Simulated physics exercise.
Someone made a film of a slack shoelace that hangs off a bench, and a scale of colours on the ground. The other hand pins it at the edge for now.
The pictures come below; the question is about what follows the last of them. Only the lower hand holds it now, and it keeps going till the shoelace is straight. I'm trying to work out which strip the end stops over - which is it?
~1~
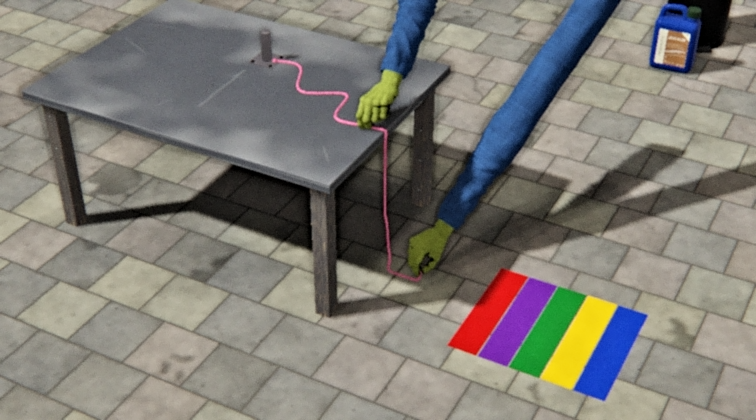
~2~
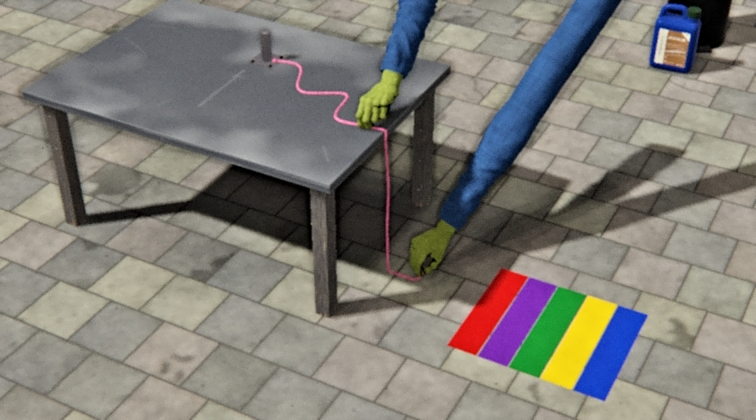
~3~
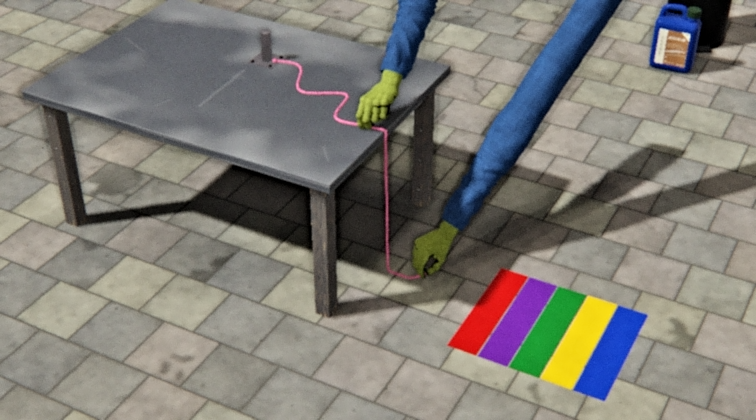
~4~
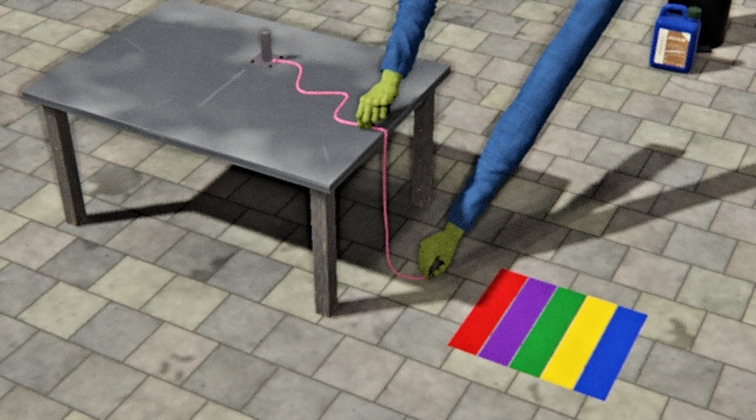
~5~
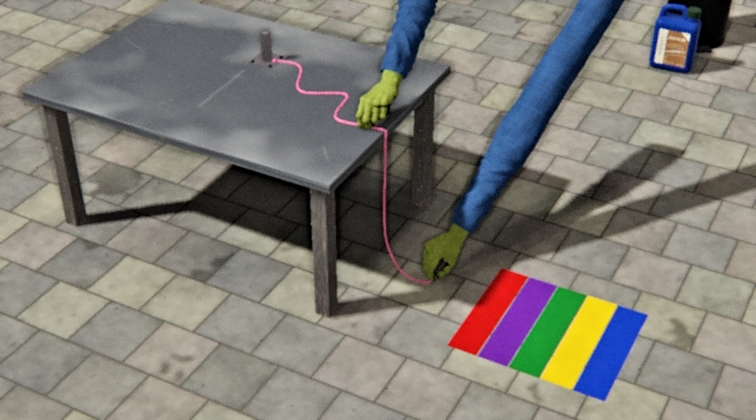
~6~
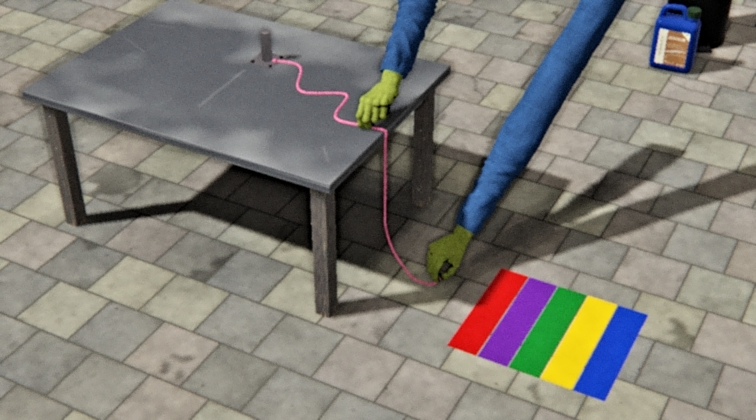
It stops over the yellow one.
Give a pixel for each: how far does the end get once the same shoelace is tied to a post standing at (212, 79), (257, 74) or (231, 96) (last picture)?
About (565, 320), then (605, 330), then (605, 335).
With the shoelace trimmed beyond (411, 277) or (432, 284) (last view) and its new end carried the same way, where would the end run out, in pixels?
Case by case it comes to about (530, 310) and then about (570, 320).
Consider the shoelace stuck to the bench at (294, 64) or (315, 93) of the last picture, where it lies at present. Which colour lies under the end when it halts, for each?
The first attempt gives yellow; the other gives green.
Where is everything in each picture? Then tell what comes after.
In the first picture, end (421, 272); red (471, 335); purple (502, 346); green (533, 357); yellow (565, 368); blue (597, 379).
In the second picture, end (423, 273); shoelace through (300, 67) (318, 93) (336, 113) (386, 139) (388, 201) (387, 254).
In the third picture, end (425, 274).
In the fourth picture, end (431, 276); shoelace through (300, 67) (318, 93) (336, 113) (385, 140) (385, 200) (387, 254).
In the fifth picture, end (435, 277).
In the sixth picture, end (440, 279); shoelace through (300, 67) (318, 93) (336, 113) (385, 140) (385, 201) (396, 255).
Soon after, end near (539, 311); over green.
Then, end near (568, 321); over green.
At full stretch, end near (586, 327); over yellow. The yellow one.
